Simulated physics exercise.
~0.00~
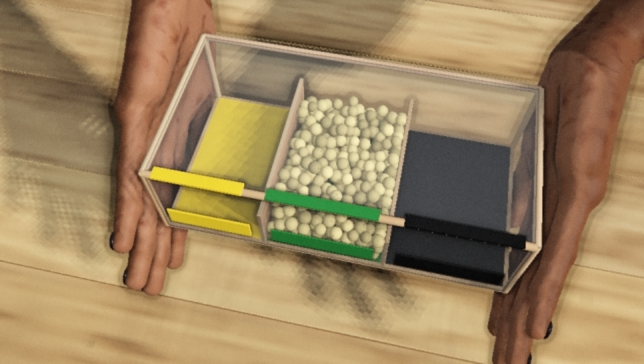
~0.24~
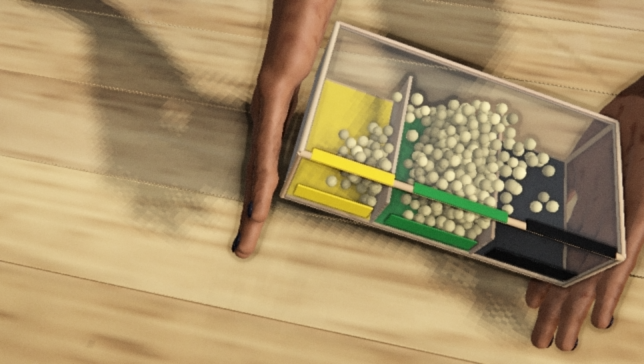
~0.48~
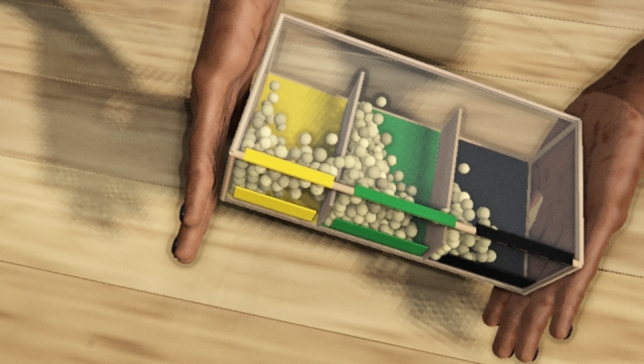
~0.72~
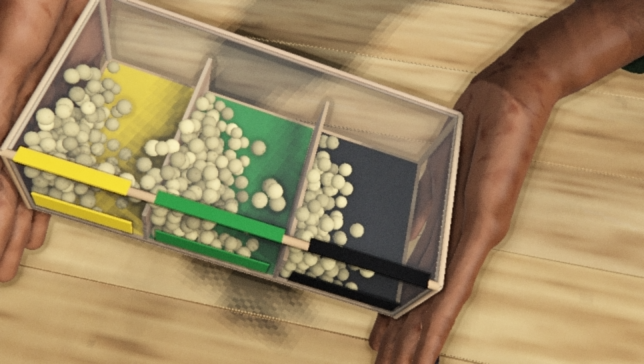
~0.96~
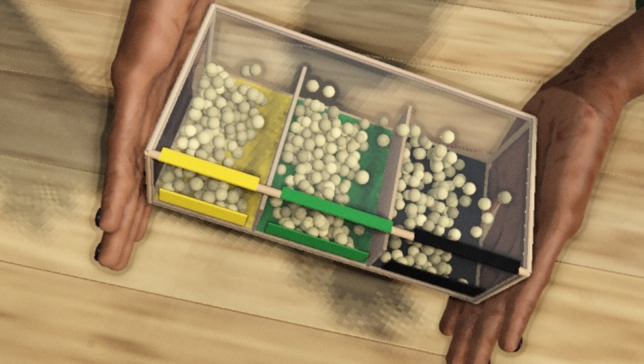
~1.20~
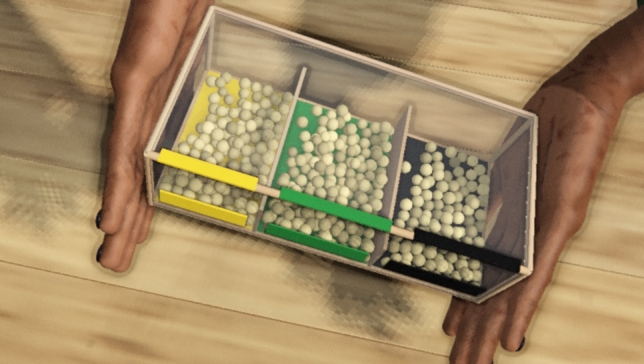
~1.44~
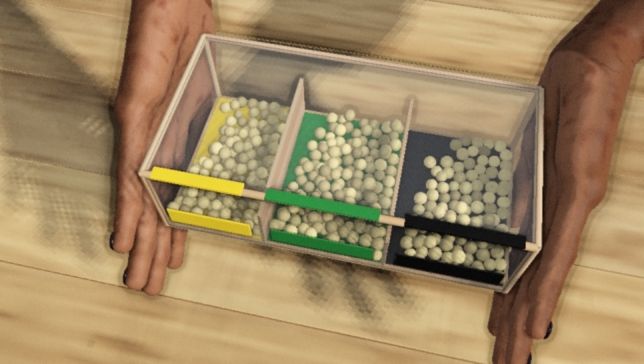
A clear box of pale beans, all in its green middle section, was tilted and shaken from side to side by two hands, scattering beans over the partitions, then leveled, leaving beans in the yellow, green and black sections, with the fewest in black.
